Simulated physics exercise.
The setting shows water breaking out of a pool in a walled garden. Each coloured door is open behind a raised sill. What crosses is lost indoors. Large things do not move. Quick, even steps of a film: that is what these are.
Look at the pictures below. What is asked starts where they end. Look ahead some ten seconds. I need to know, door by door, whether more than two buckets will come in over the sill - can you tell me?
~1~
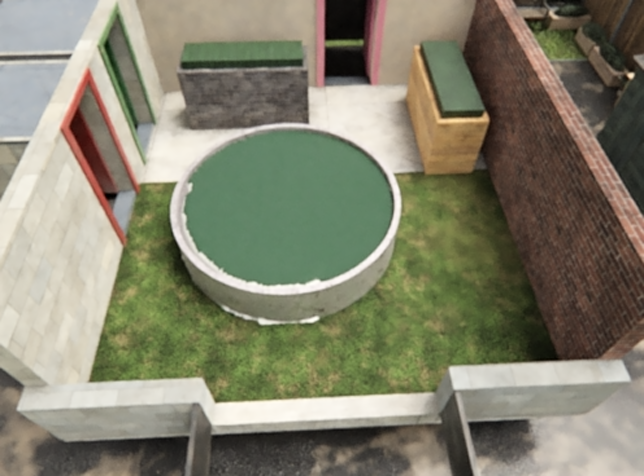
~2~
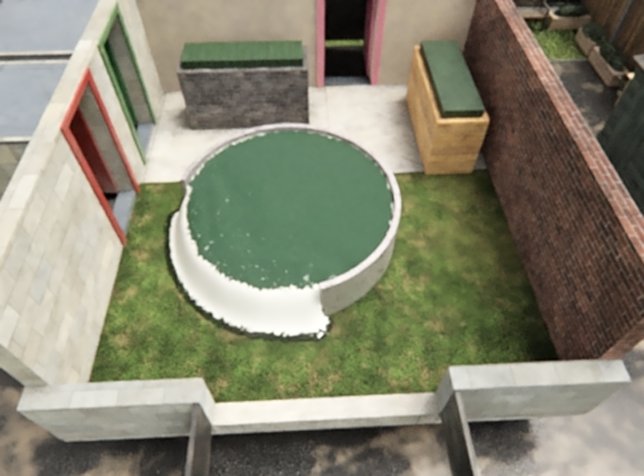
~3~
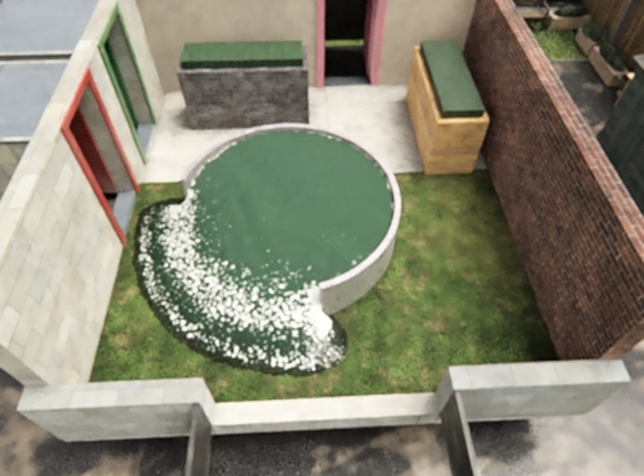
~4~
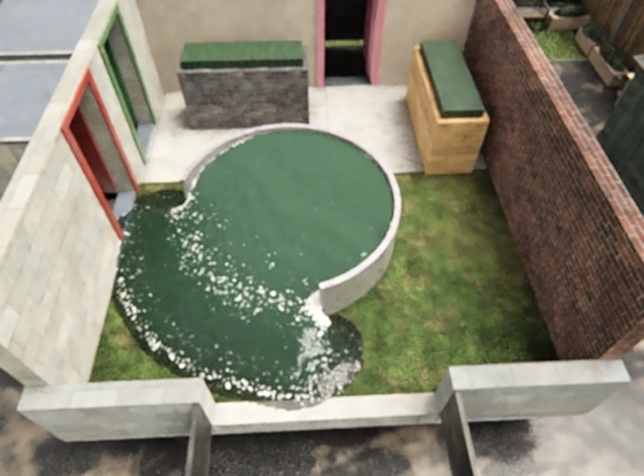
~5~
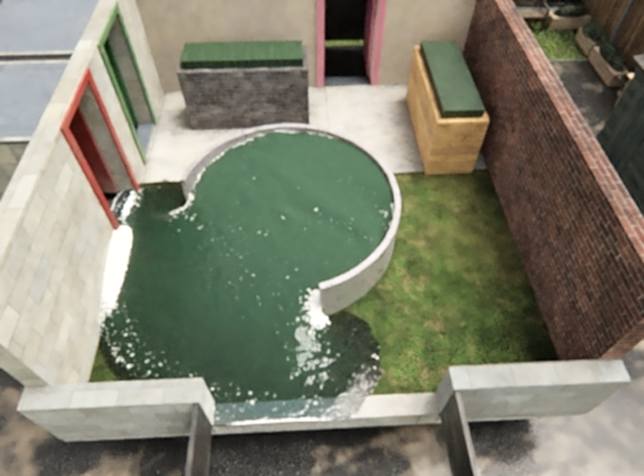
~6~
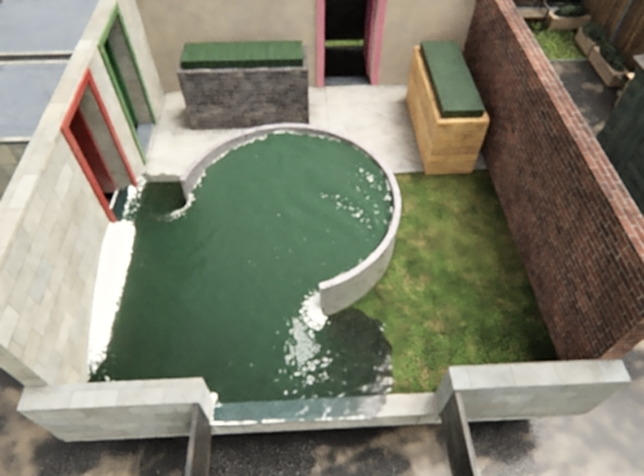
Sure. At the pink door, no more than two will. At the green door, more than two will. At the red door, more than two will.
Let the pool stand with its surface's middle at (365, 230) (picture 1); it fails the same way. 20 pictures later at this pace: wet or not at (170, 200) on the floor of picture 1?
Soaked.
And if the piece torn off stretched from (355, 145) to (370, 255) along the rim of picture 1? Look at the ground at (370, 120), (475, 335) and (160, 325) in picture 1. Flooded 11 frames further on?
So that's waterlogged for the first, waterlogged for the second and left bare for the third.
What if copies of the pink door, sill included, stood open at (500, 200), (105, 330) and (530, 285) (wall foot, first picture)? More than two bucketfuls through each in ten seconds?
Taking each in turn: Runs below, then runs above, then runs below.
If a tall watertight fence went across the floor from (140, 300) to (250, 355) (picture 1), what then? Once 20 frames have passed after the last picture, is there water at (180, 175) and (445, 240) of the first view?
First point soaked, second point spared.
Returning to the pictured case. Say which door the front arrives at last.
I say the one in pink.
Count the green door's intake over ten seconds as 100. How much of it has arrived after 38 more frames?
My guess is about 10 %.
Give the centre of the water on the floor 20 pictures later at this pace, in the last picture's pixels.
I reckon somewhere around (231, 262).
A moment on, water covers 35 % of the floor; the pink door not reached, the green door wet at the sill, nothing in, the red door over two buckets in.
Next, water covers 40 % of the floor; the pink door not reached, the green door wet at the sill, nothing in, the red door far over two buckets in.
Then, water covers 50 % of the floor; the pink door not reached, the green door wet at the sill, nothing in, the red door far over two buckets in.
Later, water covers 85 % of the floor; the pink door wet at the sill, nothing in, the green door under two buckets in, the red door far over two buckets in.
In the end, water covers 100 % of the floor; the pink door under two buckets in, the green door over two buckets in, the red door far over two buckets in.
